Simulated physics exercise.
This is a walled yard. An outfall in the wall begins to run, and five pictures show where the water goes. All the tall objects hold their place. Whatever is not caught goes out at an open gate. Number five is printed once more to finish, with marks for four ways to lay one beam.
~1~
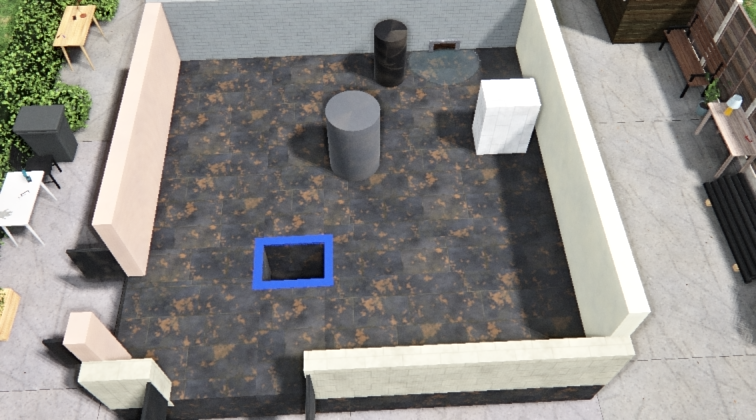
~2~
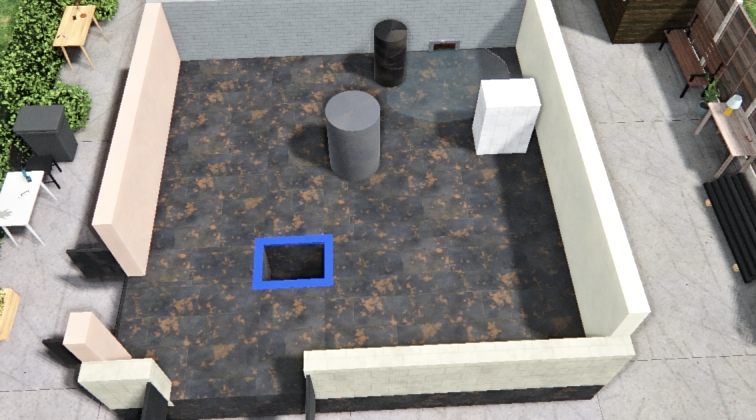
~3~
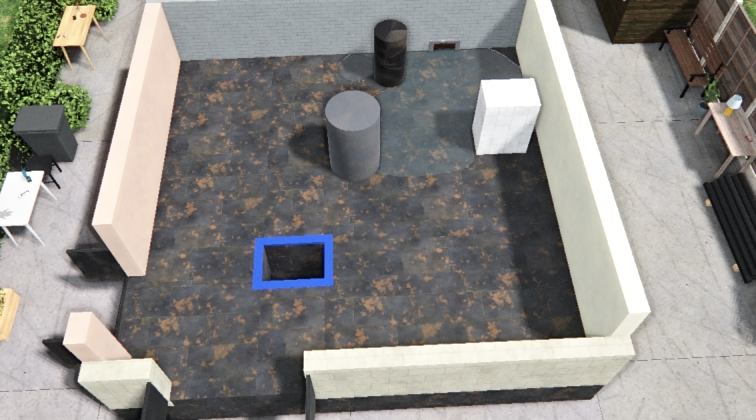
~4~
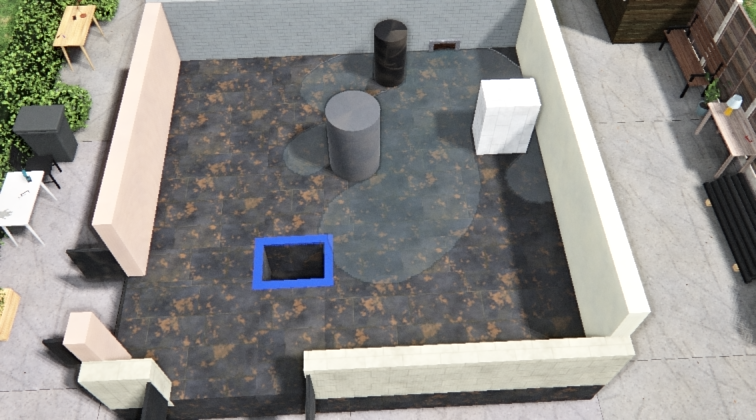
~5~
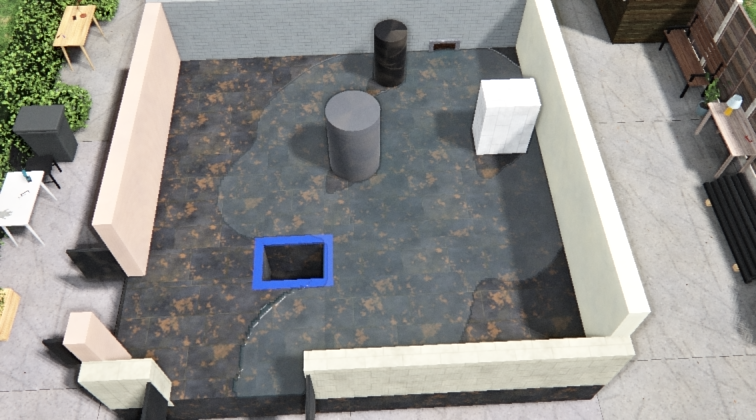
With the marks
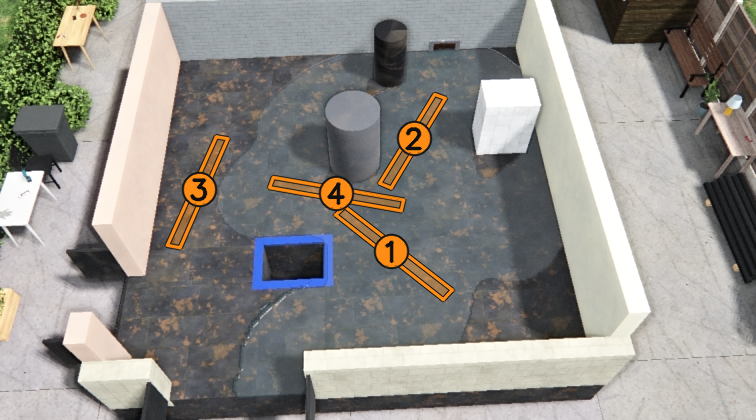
Water spreading from the back wall across a walled yard's dark floor, passing round standing objects and entering a blue-rimmed gully.
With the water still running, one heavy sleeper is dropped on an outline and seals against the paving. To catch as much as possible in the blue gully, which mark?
I would pick spot 3.
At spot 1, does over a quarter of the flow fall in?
No.
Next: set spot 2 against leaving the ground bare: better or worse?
It is worse.
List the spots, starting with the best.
Best to worst: 3, 2, 1, 4.
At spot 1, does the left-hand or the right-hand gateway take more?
The right one.
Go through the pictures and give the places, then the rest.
Outfall at (444, 45); blue gully at (294, 261); open gate at (241, 379); open gate at (138, 315); water covers 3 % of the ground and shows as far out as (416, 72); blue gully still dry.
Water covers 8 % of the ground and shows as far out as (406, 111); blue gully still dry.
Water covers 17 % of the ground and shows as far out as (397, 169); blue gully still dry.
Water covers 30 % of the ground and shows as far out as (367, 272); blue gully still dry.
Water covers 50 % of the ground and shows as far out as (326, 325); blue gully taking water.
On the marked copy, 1 from (340, 210) to (447, 294); 2 from (385, 185) to (440, 96); 3 from (173, 246) to (222, 137); 4 from (271, 182) to (402, 205).
With 1, about 10 % of the stream runs into the blue gully, about 90 % out by the gates.
With 2, about 14 % of the stream runs into the blue gully, about 86 % out by the gates.
With 3, about 18 % of the stream runs into the blue gully, about 81 % out by the gates.
With 4, next to none of the stream runs into the blue gully, about 99 % out by the gates.
